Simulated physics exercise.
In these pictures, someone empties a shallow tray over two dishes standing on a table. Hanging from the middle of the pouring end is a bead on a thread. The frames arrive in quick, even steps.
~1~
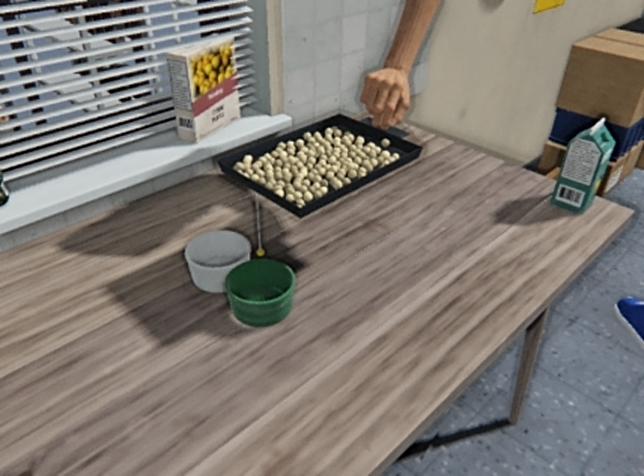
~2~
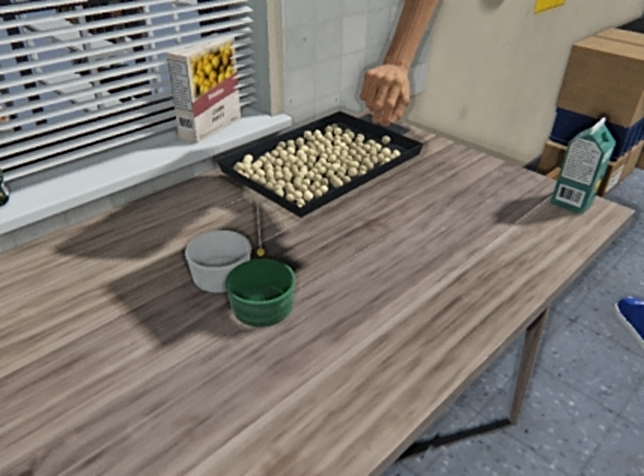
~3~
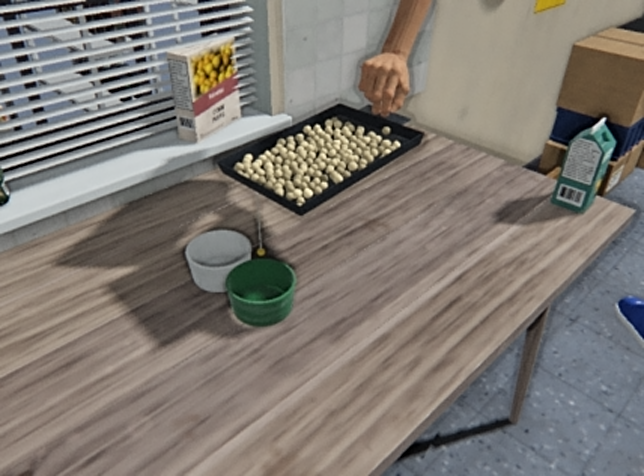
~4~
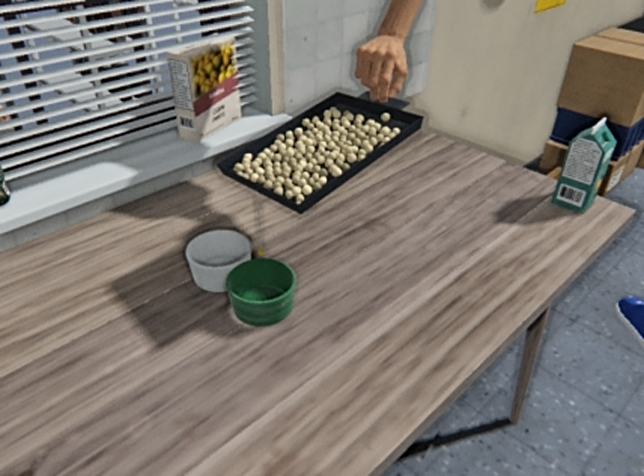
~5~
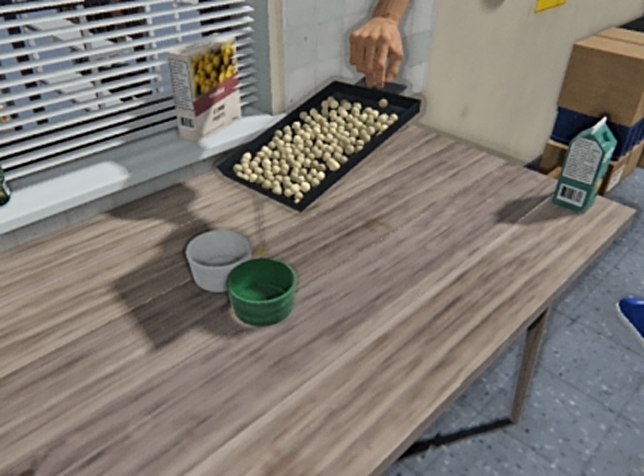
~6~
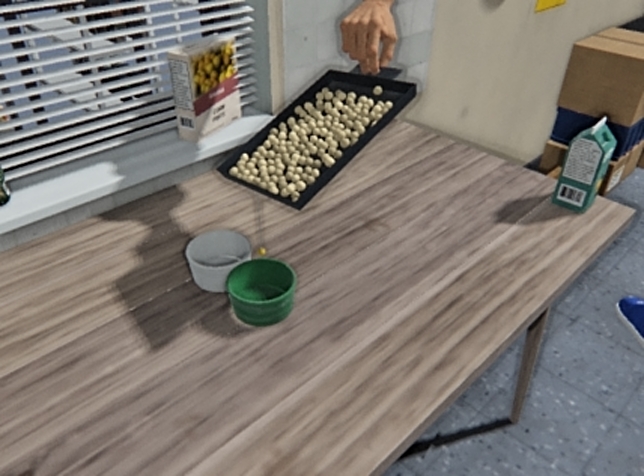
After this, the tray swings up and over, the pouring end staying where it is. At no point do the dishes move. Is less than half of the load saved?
No, more than half is saved.
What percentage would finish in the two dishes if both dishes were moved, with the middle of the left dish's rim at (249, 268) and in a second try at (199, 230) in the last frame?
Around 20 and then 60 per cent.
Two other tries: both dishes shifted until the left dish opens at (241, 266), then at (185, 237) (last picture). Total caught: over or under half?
The first place gets a lesser share, the second the greater share.
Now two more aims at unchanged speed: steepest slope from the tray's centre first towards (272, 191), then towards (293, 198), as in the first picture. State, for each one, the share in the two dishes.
Roughly 40 percent first and 40 percent second.
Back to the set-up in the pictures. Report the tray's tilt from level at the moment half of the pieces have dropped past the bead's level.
My estimate is some 115 degrees.
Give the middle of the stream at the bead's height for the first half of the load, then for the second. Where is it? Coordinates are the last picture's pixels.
Roughly at (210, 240) first, and then at (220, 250).
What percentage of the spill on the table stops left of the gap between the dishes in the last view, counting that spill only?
It works out to some 90 per cent.
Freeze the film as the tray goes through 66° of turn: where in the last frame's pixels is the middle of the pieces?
The middle of the pieces shows up near (260, 138).
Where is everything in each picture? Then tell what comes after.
Corners of the pouring end (221, 160) and (300, 206), level; middle of the load (322, 164), macadamia nuts; left dish (193, 273); right dish (234, 306); bead on its thread (260, 252), in the first frame.
Corners of the pouring end (221, 160) and (300, 205), level; middle of the load (322, 162), in the second frame.
Corners of the pouring end (221, 162) and (300, 204), tipped barely, lowest at the left corner; middle of the load (322, 158), in the third frame.
Corners of the pouring end (220, 163) and (298, 202), tipped a little, lowest at the left corner; middle of the load (321, 151), in the fourth frame.
Corners of the pouring end (220, 166) and (297, 201), tipped clearly, lowest at the left corner; middle of the load (319, 145), in the fifth frame.
Corners of the pouring end (219, 168) and (294, 200), tipped clearly, lowest at the left corner; middle of the load (314, 140), roughly a quarter on the move; left dish (194, 272); right dish (236, 306), in the sixth frame.
Just after the last frame, tray tipped steeply; almost all on the tray; just a few in the air.
A moment on, tray tipped past a quarter turn; almost all on the tray; just a few in the left dish; just a few outside both; about a tenth in the air.
Further on, tray tipped past a quarter turn; about a tenth in the right dish; roughly two thirds in the left dish; roughly a third outside both.
When it is over, tray tipped past a quarter turn; about a tenth in the right dish; roughly two thirds in the left dish; roughly a third outside both.
